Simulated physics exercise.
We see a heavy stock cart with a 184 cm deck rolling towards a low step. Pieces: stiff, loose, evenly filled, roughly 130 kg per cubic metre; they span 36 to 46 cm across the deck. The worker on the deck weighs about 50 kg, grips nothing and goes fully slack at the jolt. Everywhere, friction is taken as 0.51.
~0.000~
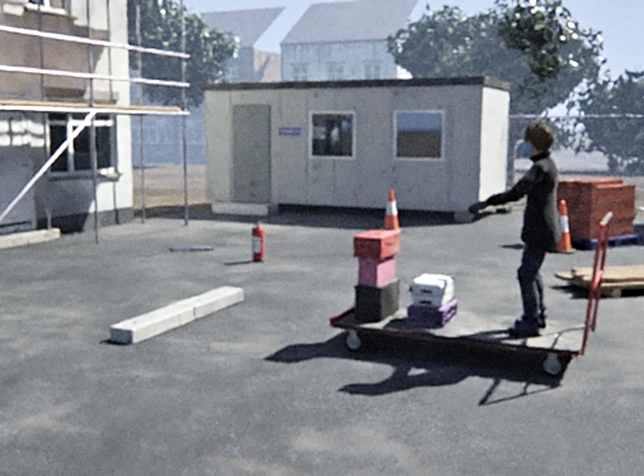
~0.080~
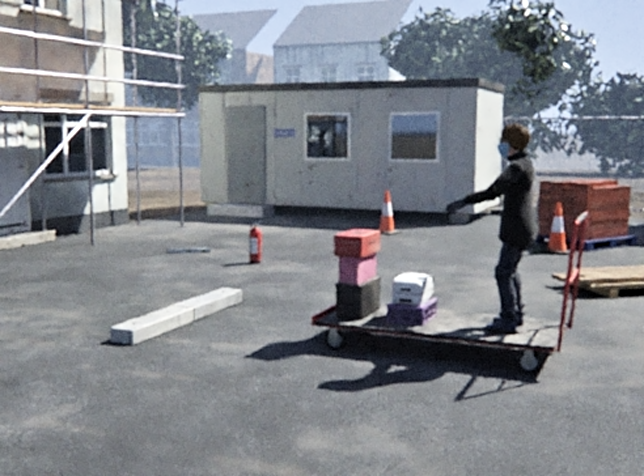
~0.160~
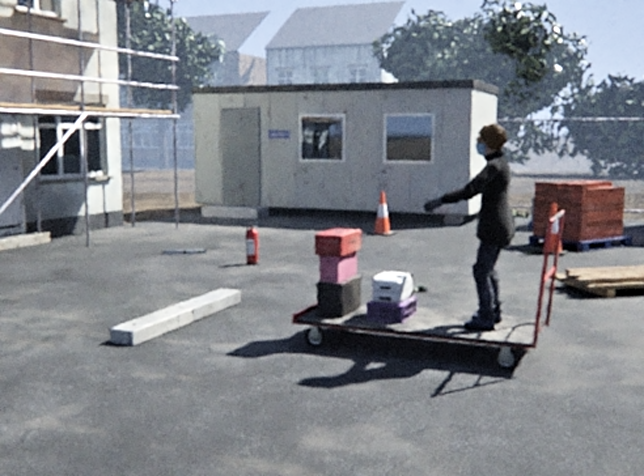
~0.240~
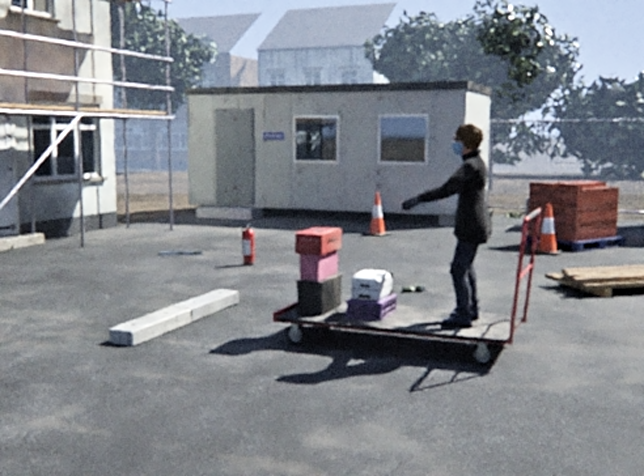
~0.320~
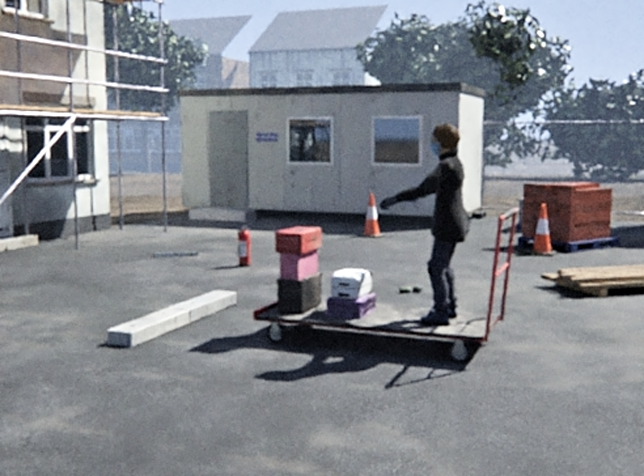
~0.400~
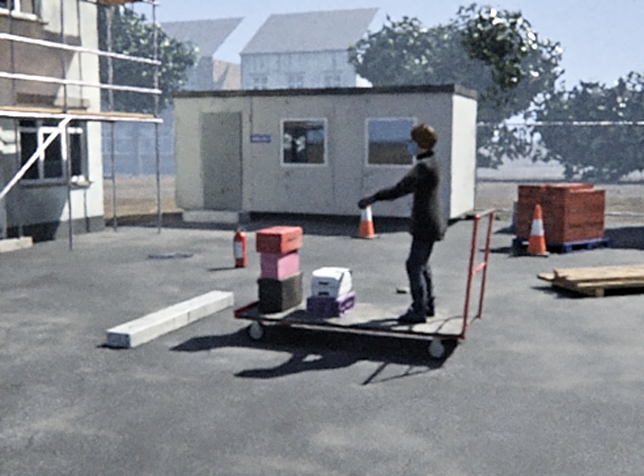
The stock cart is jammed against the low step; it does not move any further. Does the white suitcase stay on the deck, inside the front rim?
Yes, it stays on the deck.
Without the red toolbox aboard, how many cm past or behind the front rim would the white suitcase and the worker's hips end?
In that case the white one ends 40 cm behind the front rim and the hips 60 cm behind it.
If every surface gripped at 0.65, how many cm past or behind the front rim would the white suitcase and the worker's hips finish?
Then the white one stays 40 cm short of the rim and the hips end 60 cm back from it.
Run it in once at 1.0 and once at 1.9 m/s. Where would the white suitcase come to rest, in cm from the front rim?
First try: About 60 cm behind; second try: About 40 cm behind.
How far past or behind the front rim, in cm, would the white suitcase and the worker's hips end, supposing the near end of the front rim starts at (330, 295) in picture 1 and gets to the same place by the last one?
So the white one stops 50 cm short of the front rim, while the hips stay 120 cm behind it.
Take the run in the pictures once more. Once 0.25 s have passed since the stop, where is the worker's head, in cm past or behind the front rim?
The head is some 90 cm back from the front rim.
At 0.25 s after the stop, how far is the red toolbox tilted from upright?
Tilt from vertical: Around 50°.
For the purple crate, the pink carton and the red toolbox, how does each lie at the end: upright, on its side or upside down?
The purple one ends right way up, the pink one lying sideways and the red one lying sideways.
After 0.75 s the deck stops.
After 1.30 s the white suitcase is 33 cm behind the rim, tilted 15°, near (212, 272) in the last picture's view.
After 1.75 s the white suitcase is 37 cm behind the rim, tilted 0°, near (215, 275) in the last picture's view.
Final state at 3.0 s, past the rim, pink carton and red toolbox; behind it, purple crate, white suitcase, black tote and the worker's hips.
